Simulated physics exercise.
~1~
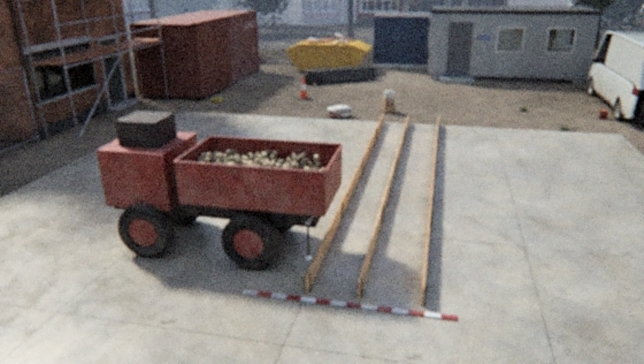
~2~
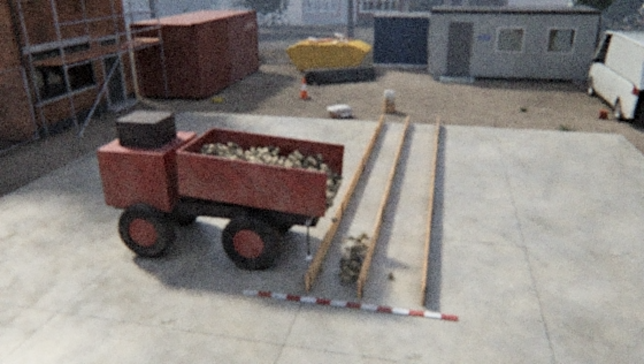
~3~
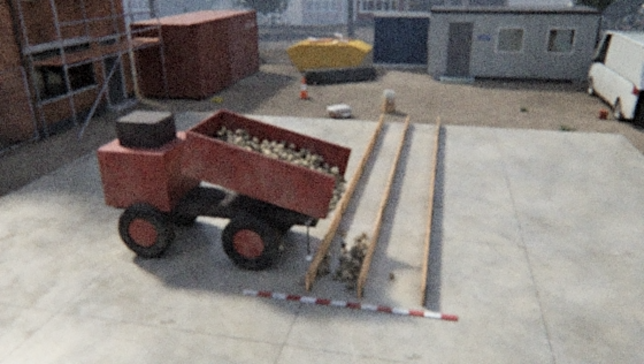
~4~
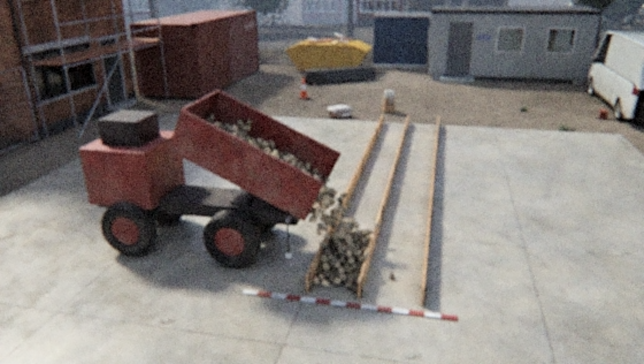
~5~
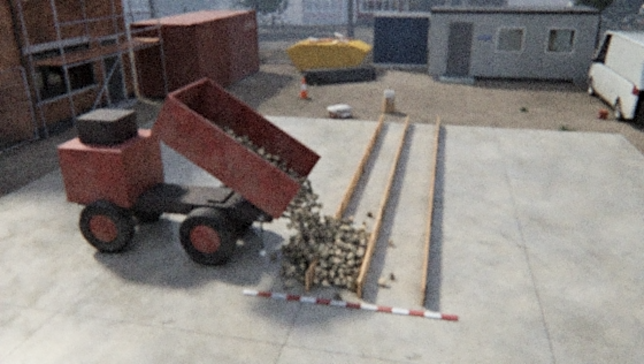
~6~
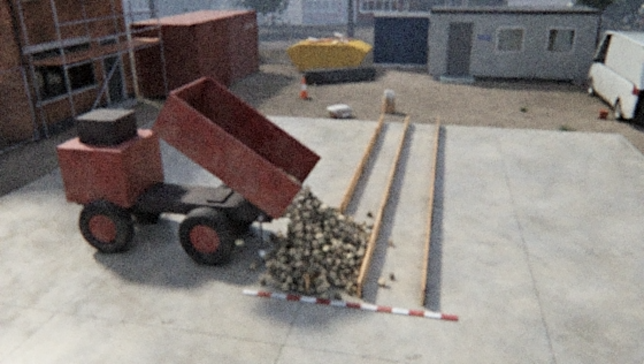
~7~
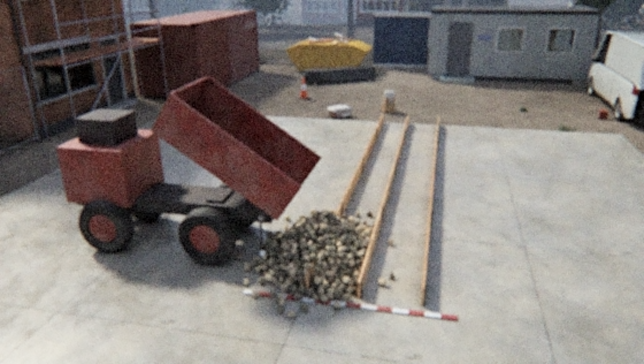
The clip opens on a red tipping vehicle loaded with stones, standing on a concrete yard beside three long boards and a red-and-white striped staff. A few stones drop from the rear into the near bay while the bed is still almost level. The bed then tilts up towards the right, and the vehicle rolls a short way left as more stones pour out. They pile up in the near bay and spill around the left board. Finally the vehicle stands still with its bed raised and empty, the heap lying behind it and reaching the middle board, the far bay almost bare.
